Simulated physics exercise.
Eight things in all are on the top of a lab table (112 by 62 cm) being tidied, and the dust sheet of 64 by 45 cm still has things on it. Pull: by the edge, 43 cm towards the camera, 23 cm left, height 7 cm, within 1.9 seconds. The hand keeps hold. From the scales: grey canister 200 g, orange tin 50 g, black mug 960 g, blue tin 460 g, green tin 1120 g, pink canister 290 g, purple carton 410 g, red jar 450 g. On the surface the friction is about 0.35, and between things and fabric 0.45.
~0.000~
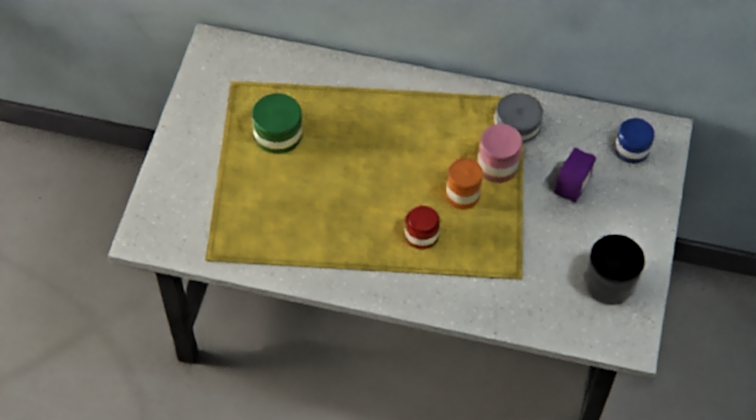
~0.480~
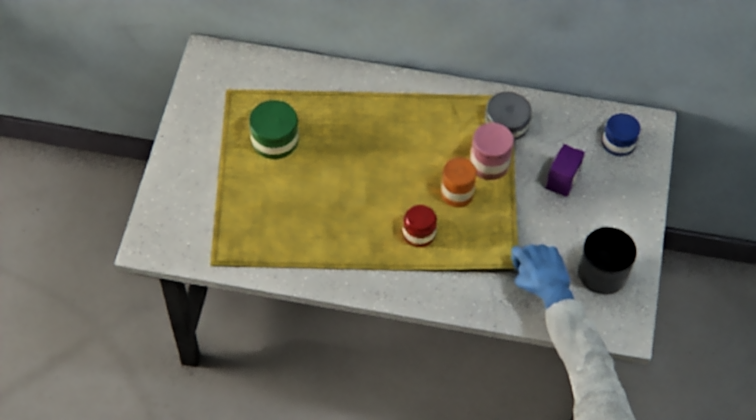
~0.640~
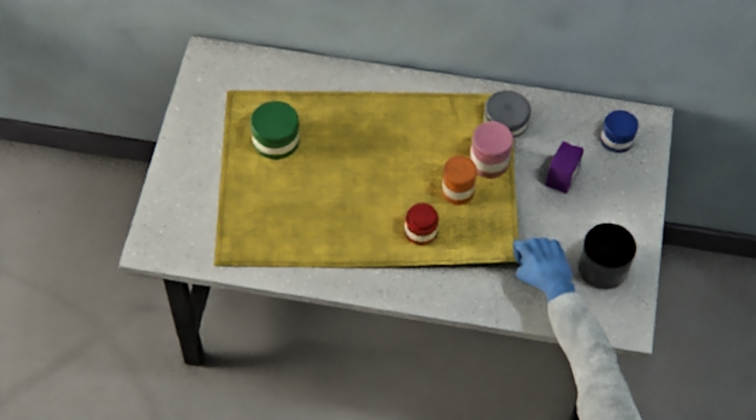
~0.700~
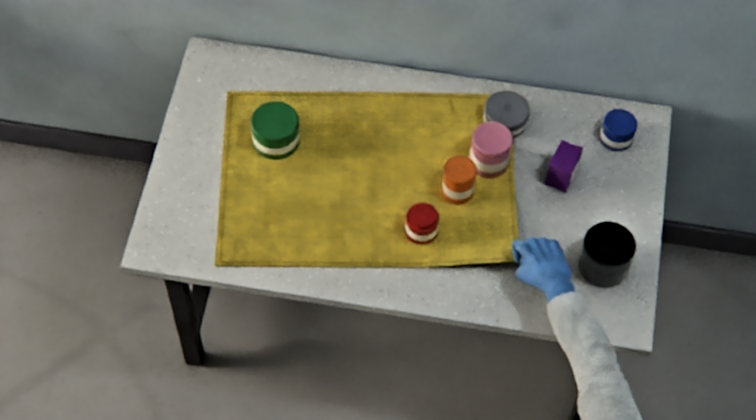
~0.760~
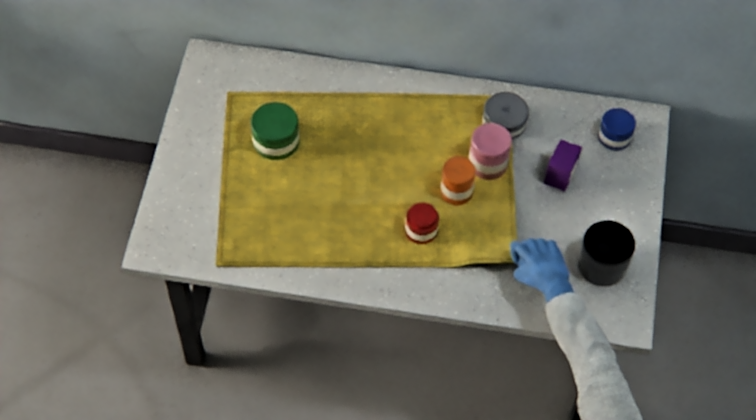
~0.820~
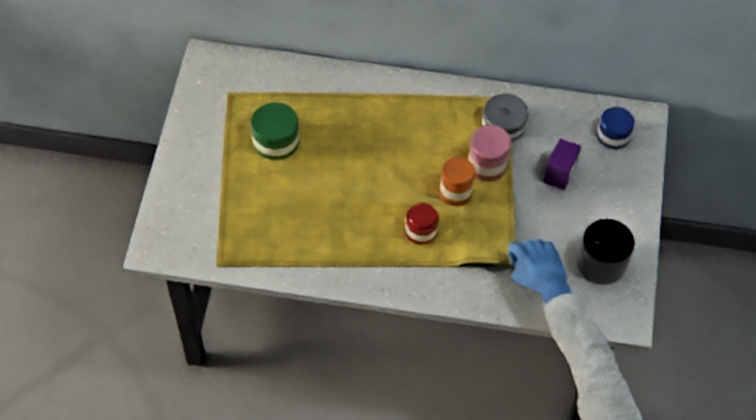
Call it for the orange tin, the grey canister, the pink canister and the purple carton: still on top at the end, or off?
Call: Orange tin: Off, grey canister: Off, pink canister: Off, purple carton: Still on top.
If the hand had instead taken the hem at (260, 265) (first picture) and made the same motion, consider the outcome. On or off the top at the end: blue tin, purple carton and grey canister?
If so, blue tin is still on top, purple carton is still on top and grey canister is still on top.
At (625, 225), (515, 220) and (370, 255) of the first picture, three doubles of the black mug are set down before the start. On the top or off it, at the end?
Log, listed order - kept / lost / lost.
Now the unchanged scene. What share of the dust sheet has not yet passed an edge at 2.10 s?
Share within the edges: Approx. 75 %.
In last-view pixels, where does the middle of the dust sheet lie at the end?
I'd say it sits around (322, 263) in the last picture.
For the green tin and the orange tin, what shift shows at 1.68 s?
Approx. shift - green tin: 4 cm; orange tin: 15 cm.
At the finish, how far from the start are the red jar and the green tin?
Red jar: Over the edge; green tin: 10 cm.
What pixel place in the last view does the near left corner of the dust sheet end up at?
About (149, 263).
After 1.2 s, 100 % of the dust sheet is still over the top; pink canister 12 cm off its start, grey canister 11 cm off its start, orange tin 7 cm off its start.
After 1.7 s, 90 % of the dust sheet is still over the top; grey canister 28 cm off its start, pink canister 28 cm off its start, orange tin on its side, 14 cm off its start.
After 2.1 s, 75 % of the dust sheet is still over the top; grey canister 43 cm off its start at (482, 273), pink canister 43 cm off its start at (429, 301), orange tin on its side, 25 cm off its start at (407, 270).
After 2.5 s, 55 % of the dust sheet is still over the top; grey canister over the edge, pink canister over the edge, orange tin on its side, 41 cm off its start.
After 4.1 s, 55 % of the dust sheet is still over the top; grey canister over the edge, pink canister over the edge, orange tin over the edge, purple carton 0 cm off its start at (564, 154).
